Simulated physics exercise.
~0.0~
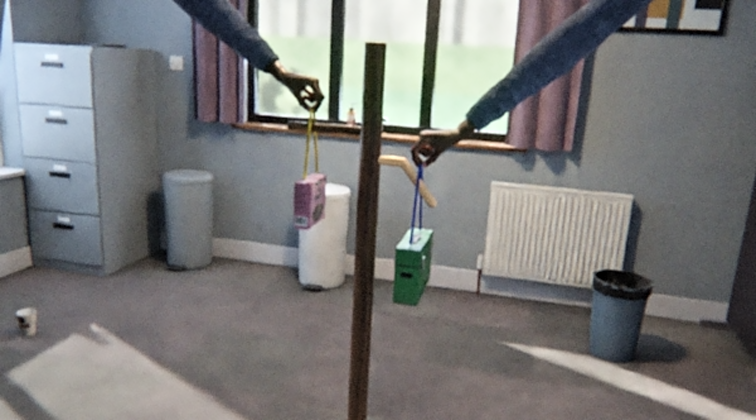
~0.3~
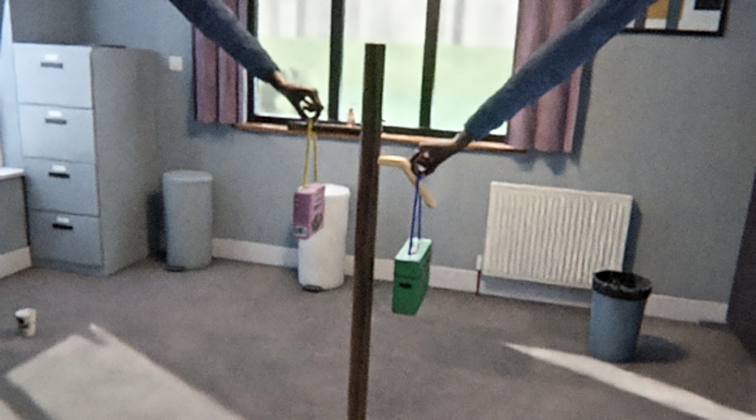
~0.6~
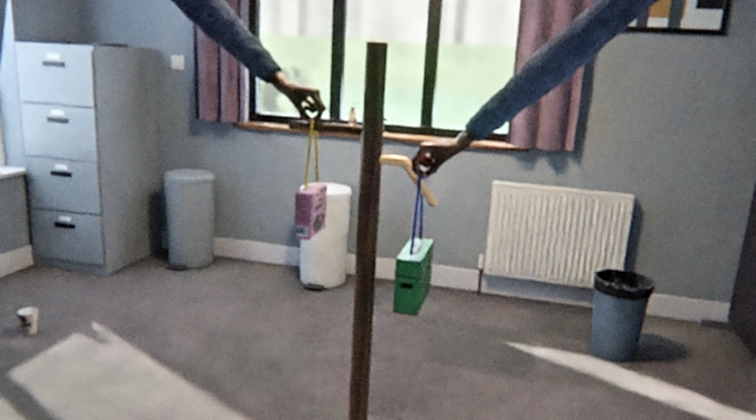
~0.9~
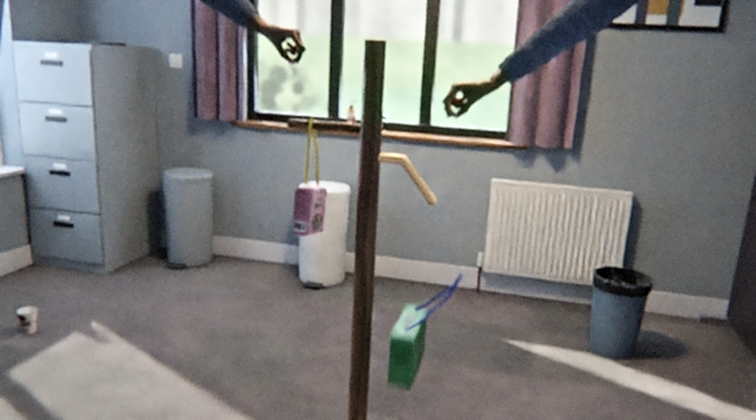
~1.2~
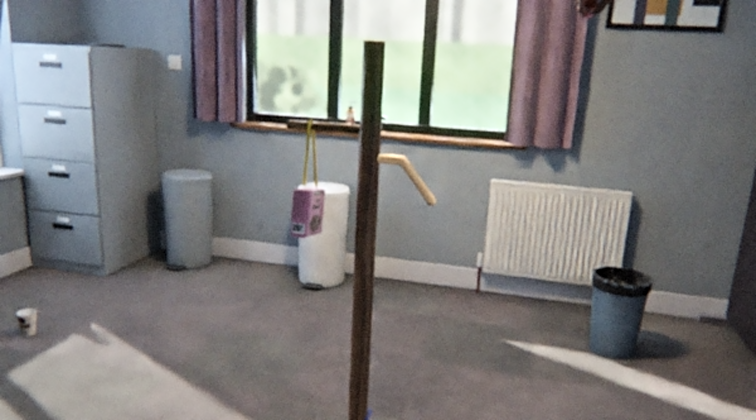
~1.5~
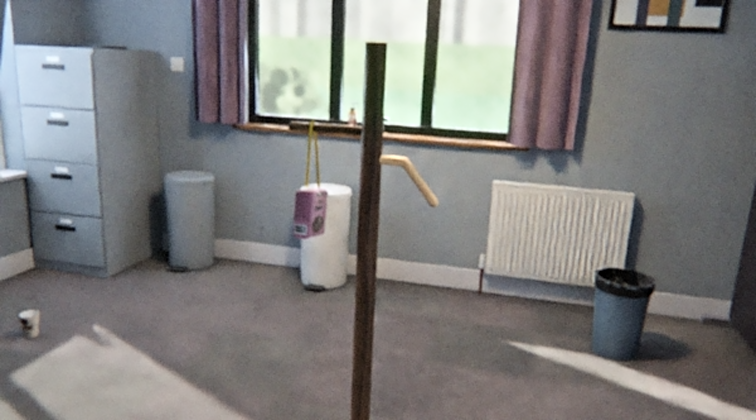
Two hands in blue sleeves reach in from either side of a dark upright post, seen from a slightly swaying camera in a grey room with a window, filing cabinet, bins and a radiator. The left hand holds a pink pouch by a yellow loop, and the right holds a green case by a blue loop near a pale, sloping peg. Both hands lower their loads a little, pause, then let go and draw back. The pink pouch stays hanging on the left, tilting slightly. The green case slips off its peg and falls to the floor, out of view, leaving the right peg bare.
